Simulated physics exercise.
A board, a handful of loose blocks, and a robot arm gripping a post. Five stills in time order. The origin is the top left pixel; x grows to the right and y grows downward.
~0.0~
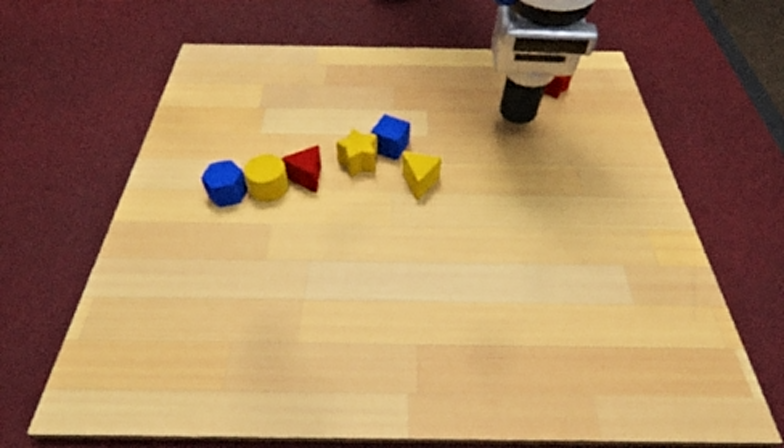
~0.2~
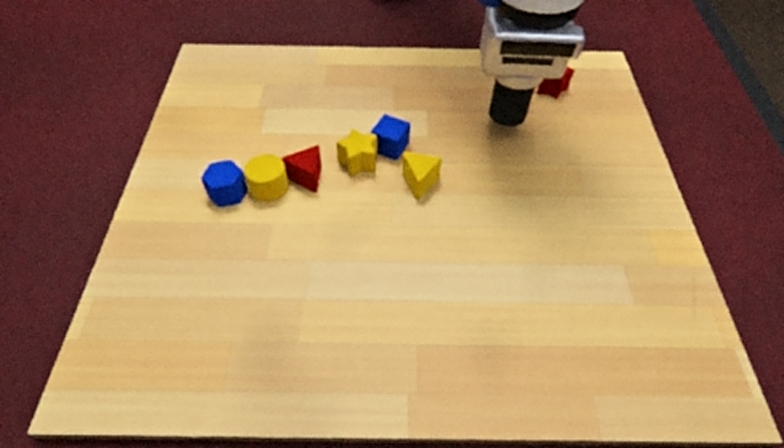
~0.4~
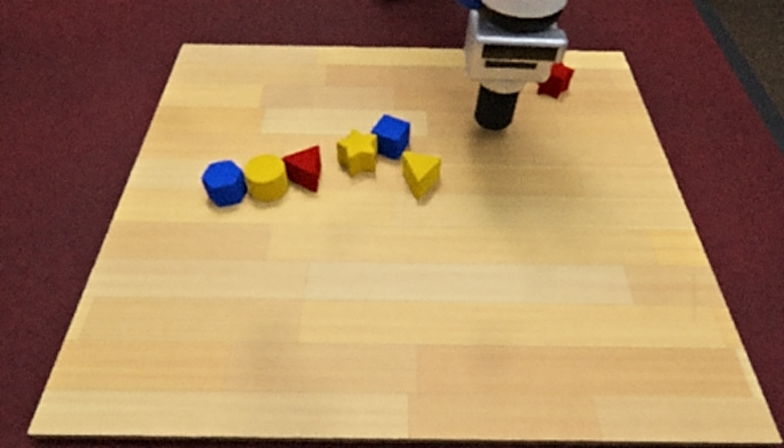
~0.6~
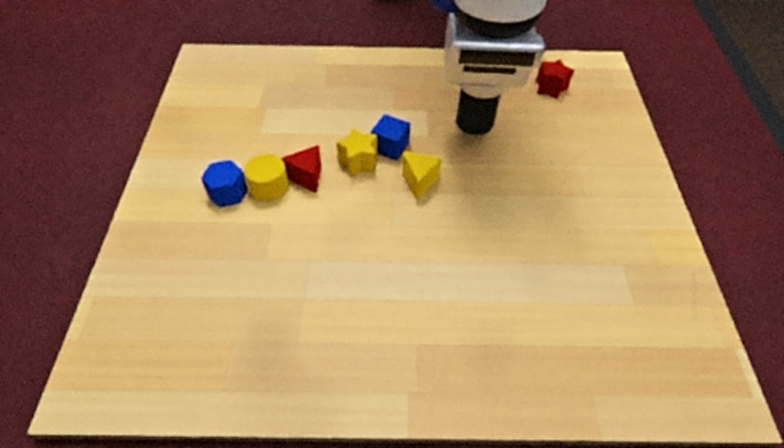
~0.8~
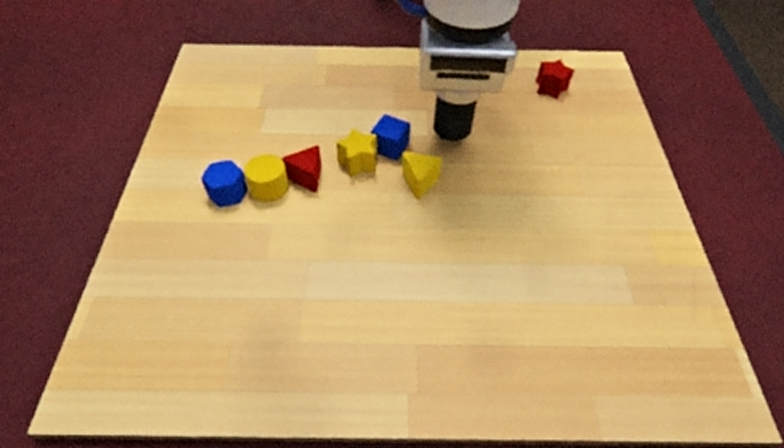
A robot arm holding a dark post reaches in from the far edge of a pale wooden board on a dark red surface, seen from above at an angle by a still camera. Blue, yellow and red blocks sit in a loose row left of centre, with a red star near the far right corner. The post glides left and slightly nearer, uncovering the star and nearing the unmoving row.
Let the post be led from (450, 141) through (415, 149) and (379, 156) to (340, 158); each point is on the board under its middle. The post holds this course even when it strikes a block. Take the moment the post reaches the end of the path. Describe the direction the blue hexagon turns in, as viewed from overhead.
Top view: Clockwise.
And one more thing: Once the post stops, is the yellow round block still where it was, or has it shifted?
It is carried off its spot.
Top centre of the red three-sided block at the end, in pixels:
I'd place it at (273, 162), taking the centre of its top.
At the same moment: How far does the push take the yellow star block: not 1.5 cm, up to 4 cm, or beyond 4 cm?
Over 4 cm.
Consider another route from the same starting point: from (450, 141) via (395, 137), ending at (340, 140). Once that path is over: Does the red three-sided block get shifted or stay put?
By the time the path is finished, it has moved at least a centimetre.
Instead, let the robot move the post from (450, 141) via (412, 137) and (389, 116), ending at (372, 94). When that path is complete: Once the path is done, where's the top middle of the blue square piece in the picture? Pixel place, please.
It is at (369, 122).
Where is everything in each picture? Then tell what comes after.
In the first frame, post tip at (518, 112); block tops, blue hexagon at (221, 173); yellow round block at (264, 167); red three-sided block at (304, 158); yellow star block at (358, 142); blue square piece at (391, 126).
In the second frame, post at (507, 114); blocks unchanged.
In the third frame, post at (493, 118); blocks unchanged.
In the fourth frame, post at (475, 122); blocks unchanged.
In the fifth frame, post at (452, 128); blue hexagon at (221, 173); yellow round block at (264, 167); red three-sided block at (304, 158); yellow star block at (358, 142); blue square piece at (391, 126).
The first path, step by step. One third of the way, post at (416, 136); blue square piece at (381, 125).
Two thirds of the way, post at (378, 143); yellow star block at (341, 149); blue square piece at (351, 121), turned 20° clockwise.
At the end, post at (339, 146); blue hexagon at (203, 180), turned 35° clockwise; yellow round block at (242, 174); red three-sided block at (273, 162), turned 25° clockwise; yellow star block at (311, 157), turned 50° anticlockwise; blue square piece at (330, 115), turned 50° clockwise.
